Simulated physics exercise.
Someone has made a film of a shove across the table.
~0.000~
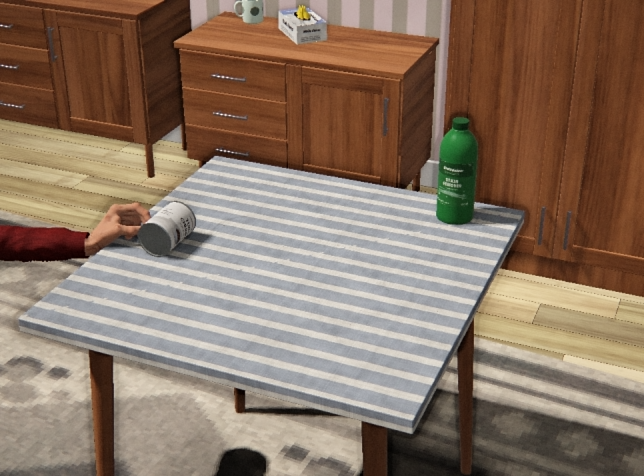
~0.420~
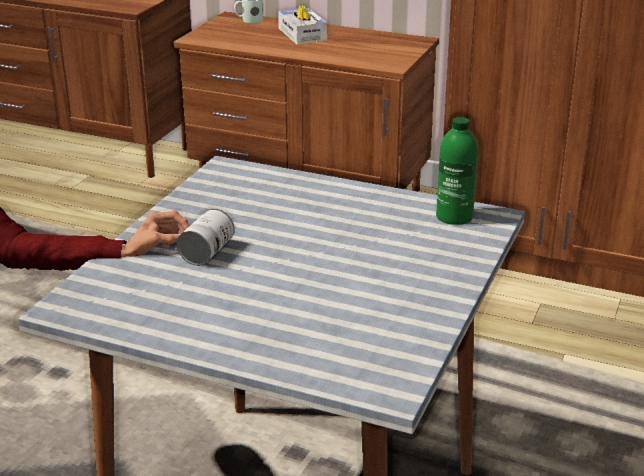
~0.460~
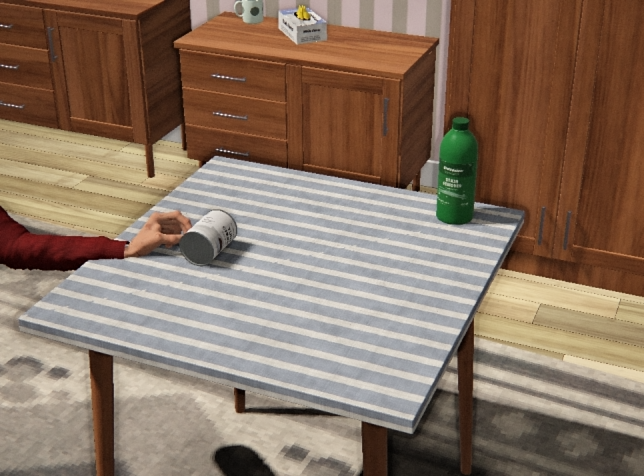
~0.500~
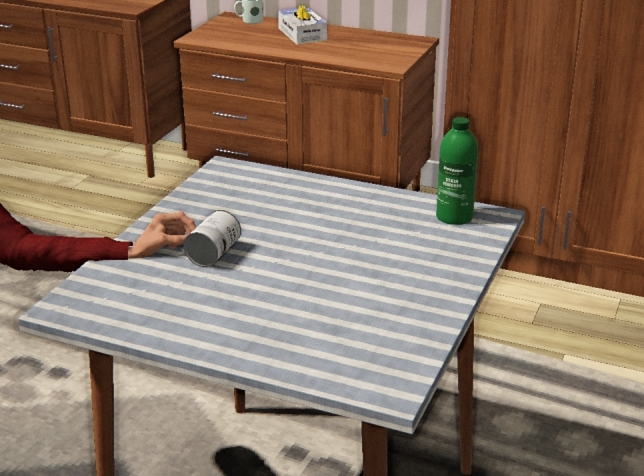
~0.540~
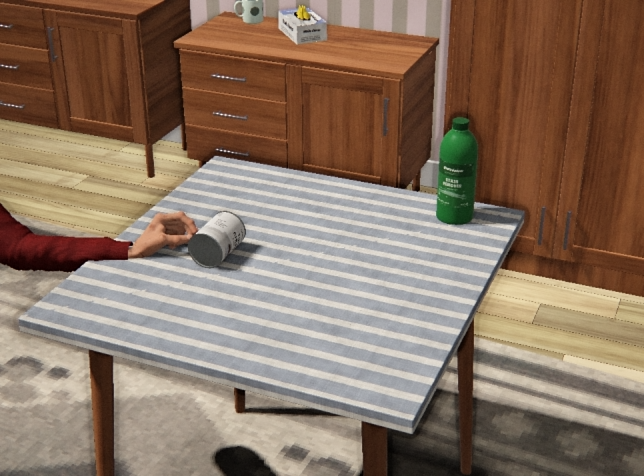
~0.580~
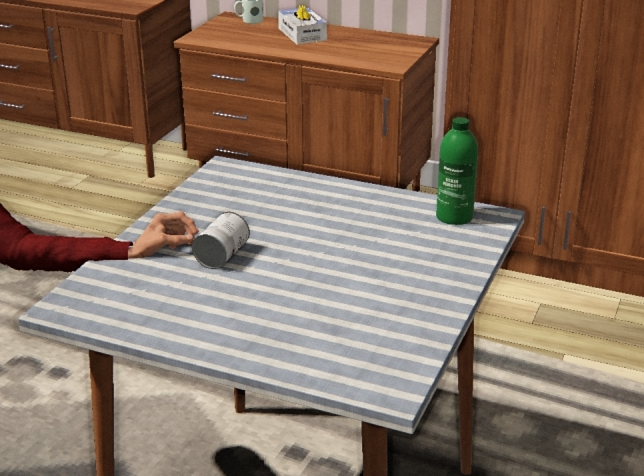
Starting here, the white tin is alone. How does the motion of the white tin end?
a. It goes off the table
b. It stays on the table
Answer: B.
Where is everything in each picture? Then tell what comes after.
The first picture shows under the hand; white tin (167, 229).
The second picture shows under the hand; white tin (206, 237).
The third picture shows under the hand; white tin (209, 238).
The fourth picture shows white tin (213, 238).
The fifth picture shows white tin (217, 239).
The sixth picture shows white tin (221, 240) rolled a little.
After 0.68 s, white tin rolled a little near (230, 242).
After 0.78 s, white tin rolled about its own width near (237, 243).
After 0.88 s, white tin rolled about its own width near (241, 244).
After 1.28 s, white tin rolled about its own width near (244, 245).
At rest (1.7 s), moved from the start, white tin. Seen from the same camera at the end, white tin near (244, 245).
